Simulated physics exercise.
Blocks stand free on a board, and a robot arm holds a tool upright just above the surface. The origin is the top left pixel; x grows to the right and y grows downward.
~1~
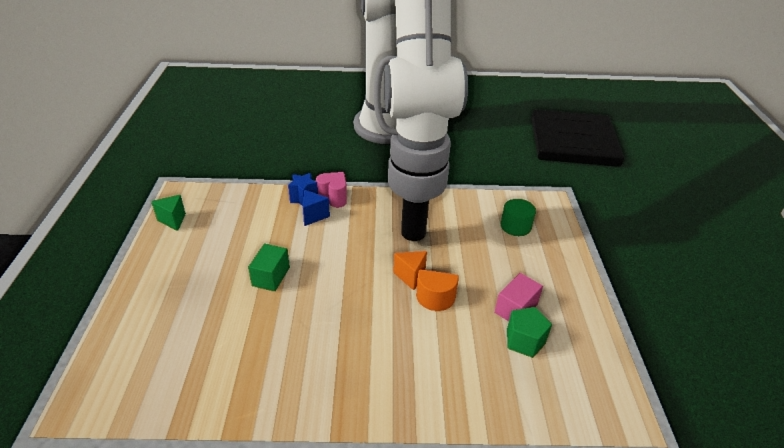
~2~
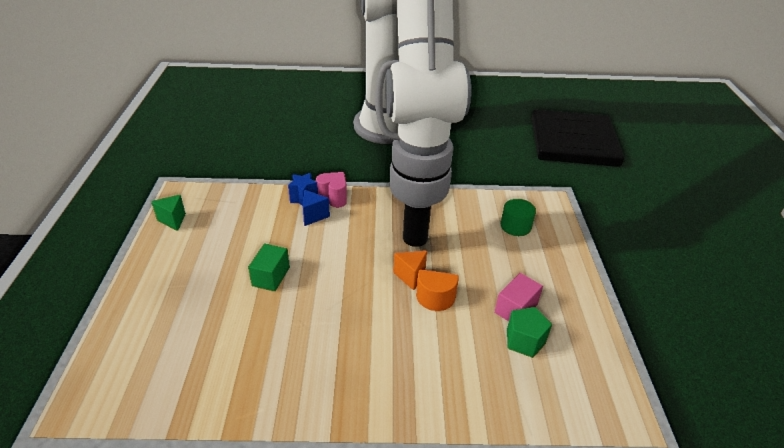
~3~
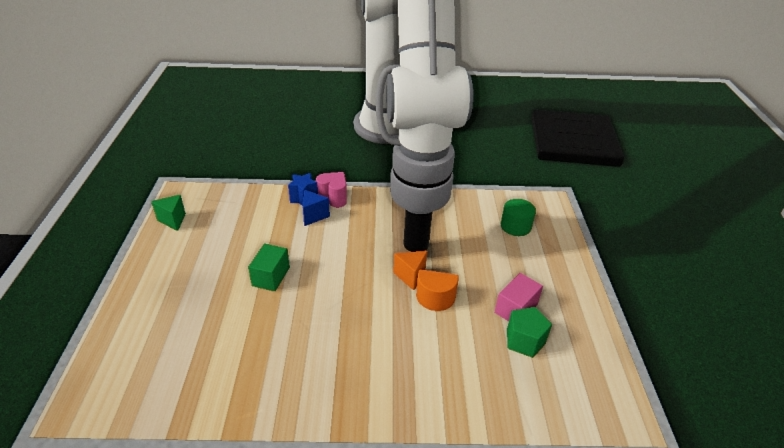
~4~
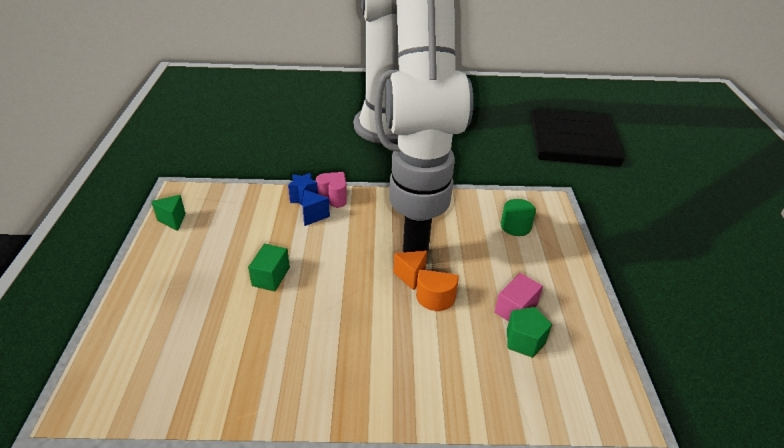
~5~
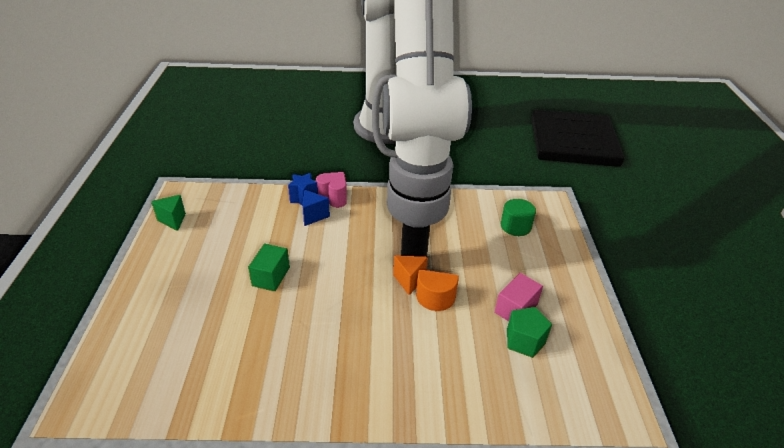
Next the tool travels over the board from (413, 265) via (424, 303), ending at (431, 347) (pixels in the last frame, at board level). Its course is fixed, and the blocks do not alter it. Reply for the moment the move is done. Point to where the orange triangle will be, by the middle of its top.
So, by the moment the path ends, you'll find the top centre of the orange triangle at (402, 294).
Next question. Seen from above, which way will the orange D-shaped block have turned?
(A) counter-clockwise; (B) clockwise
The answer is A.
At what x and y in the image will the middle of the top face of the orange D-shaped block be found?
Its top face will be centred at roughly (461, 314).
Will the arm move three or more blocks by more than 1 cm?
Short answer: No.
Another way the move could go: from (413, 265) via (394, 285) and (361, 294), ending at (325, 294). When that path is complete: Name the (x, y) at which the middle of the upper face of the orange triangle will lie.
The middle of its upper face should be somewhere near (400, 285).
On the path given first. One third of the way, tool at (421, 282); orange triangle at (404, 284), turned 20° clockwise; orange D-shaped block at (439, 287), turned 45° anticlockwise.
Two thirds of the way, tool at (428, 309); orange triangle at (402, 294), turned 75° clockwise; orange D-shaped block at (455, 309), turned 75° anticlockwise.
At the end, tool at (432, 339); orange triangle at (402, 294), turned 80° clockwise; orange D-shaped block at (461, 314), turned 100° anticlockwise.
